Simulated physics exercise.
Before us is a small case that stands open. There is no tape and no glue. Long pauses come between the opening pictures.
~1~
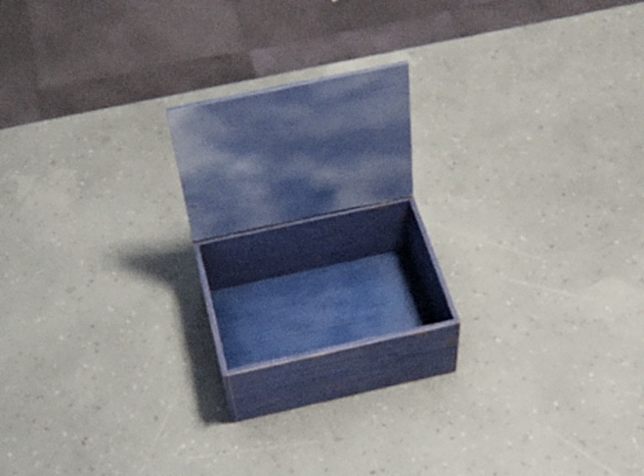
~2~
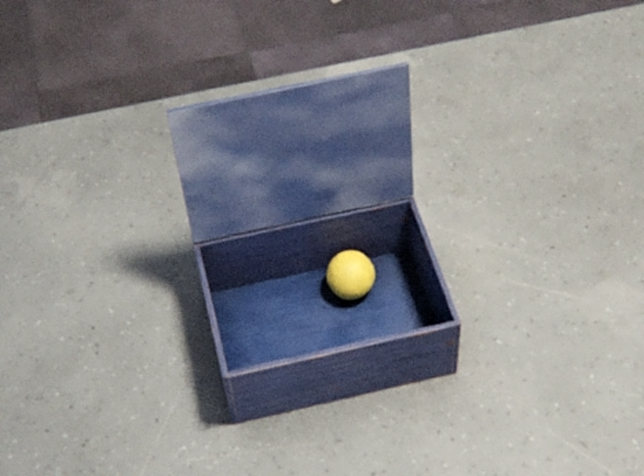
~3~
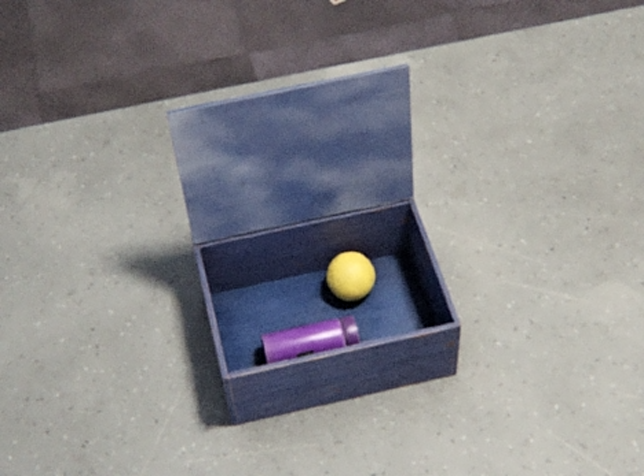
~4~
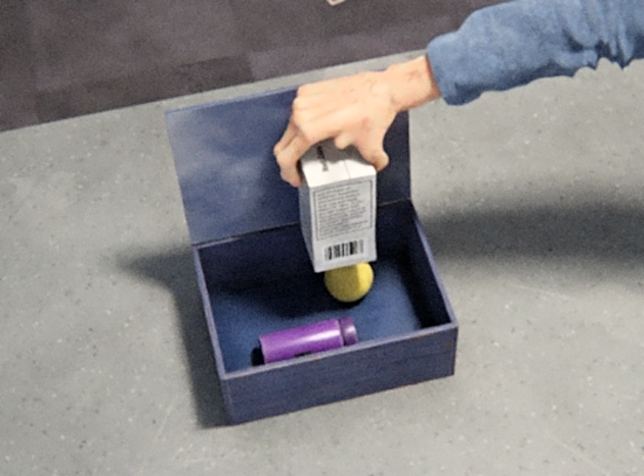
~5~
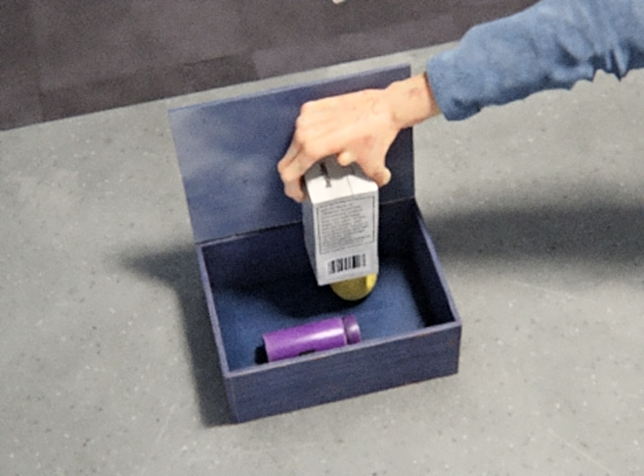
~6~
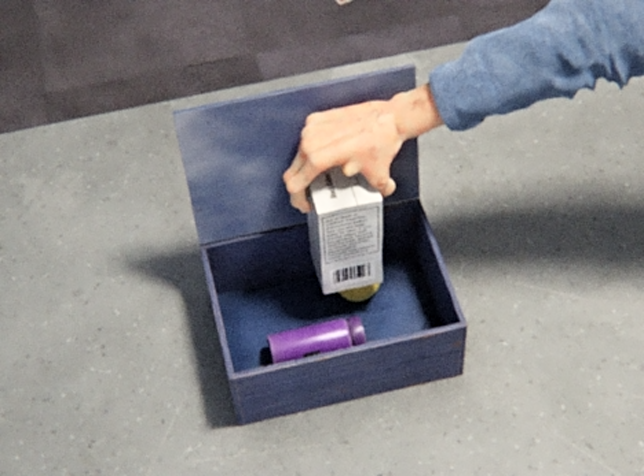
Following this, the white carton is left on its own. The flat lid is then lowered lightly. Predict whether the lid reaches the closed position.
Lid down.
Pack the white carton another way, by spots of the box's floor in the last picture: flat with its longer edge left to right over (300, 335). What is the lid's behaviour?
Result: Lid shut.
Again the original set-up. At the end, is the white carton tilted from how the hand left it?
Well, the white carton ends up skewed.
Then, 0.40 s on from there, white carton turned 73° from how it was put near (308, 274); yellow lemon shifted a little.
Then, 1.20 s on from there, lid starting down; white carton on its side near (281, 294); yellow lemon shifted about its own width; purple shaker shifted a little.
Then, 1.70 s on from there, lid 49° above the rim; white carton on its side near (281, 294); yellow lemon shifted about its own width; purple shaker shifted a little.
Then, 2.10 s on from there, lid 10° above the rim; white carton on its side near (281, 294); yellow lemon shifted about its own width; purple shaker shifted a little.
In the end, lid shut; toppled in the box, white carton; the other 2 unmoved. At the end, from the last picture's camera, white carton near (281, 294).
